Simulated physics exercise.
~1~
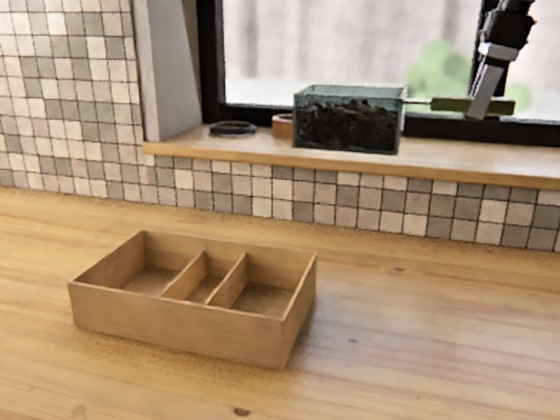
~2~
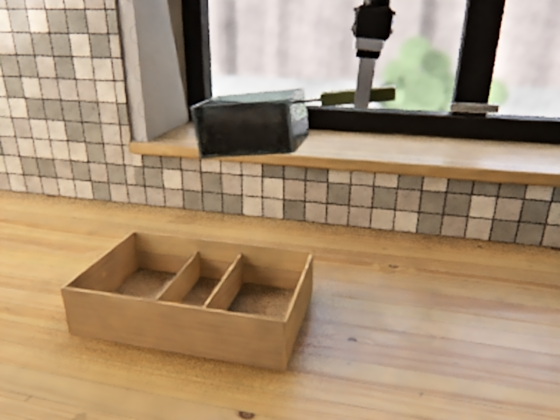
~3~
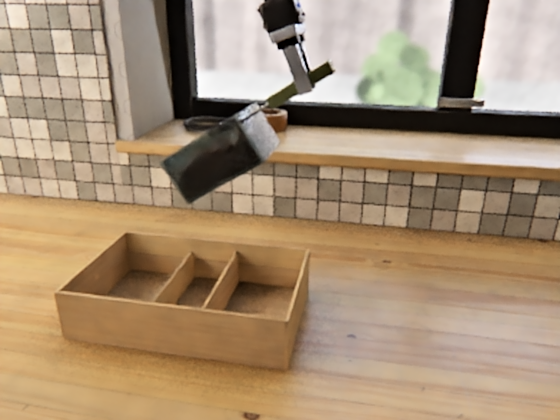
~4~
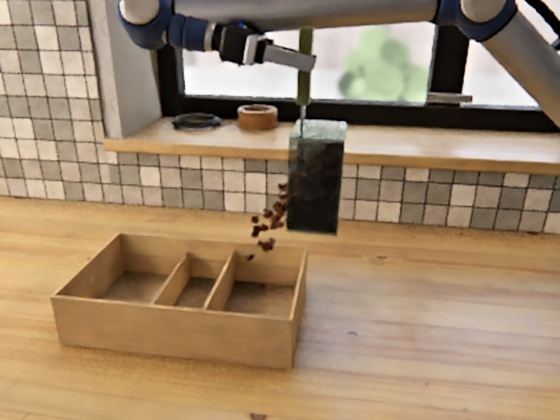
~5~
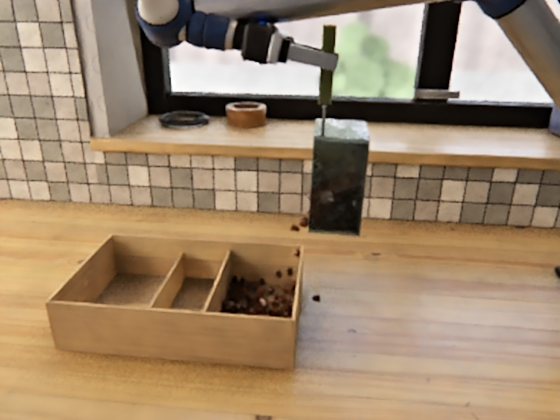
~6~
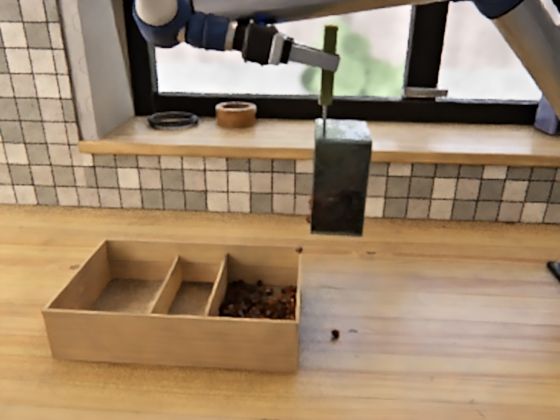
A robot arm moves a dark, glassy box of small brown pellets from a wooden windowsill, seen from across a pale wood counter backed by grey and beige mosaic tiles. Below sits an open wooden crate split into three parts, while a dark coil and a brown ring rest on the sill. The arm carries the box left, then tips it steeply as it lowers. Swinging back right, it holds the box upended, and pellets tumble into the crate's right-hand part. They pile up there, a stray lies on the counter, and the box hangs still.
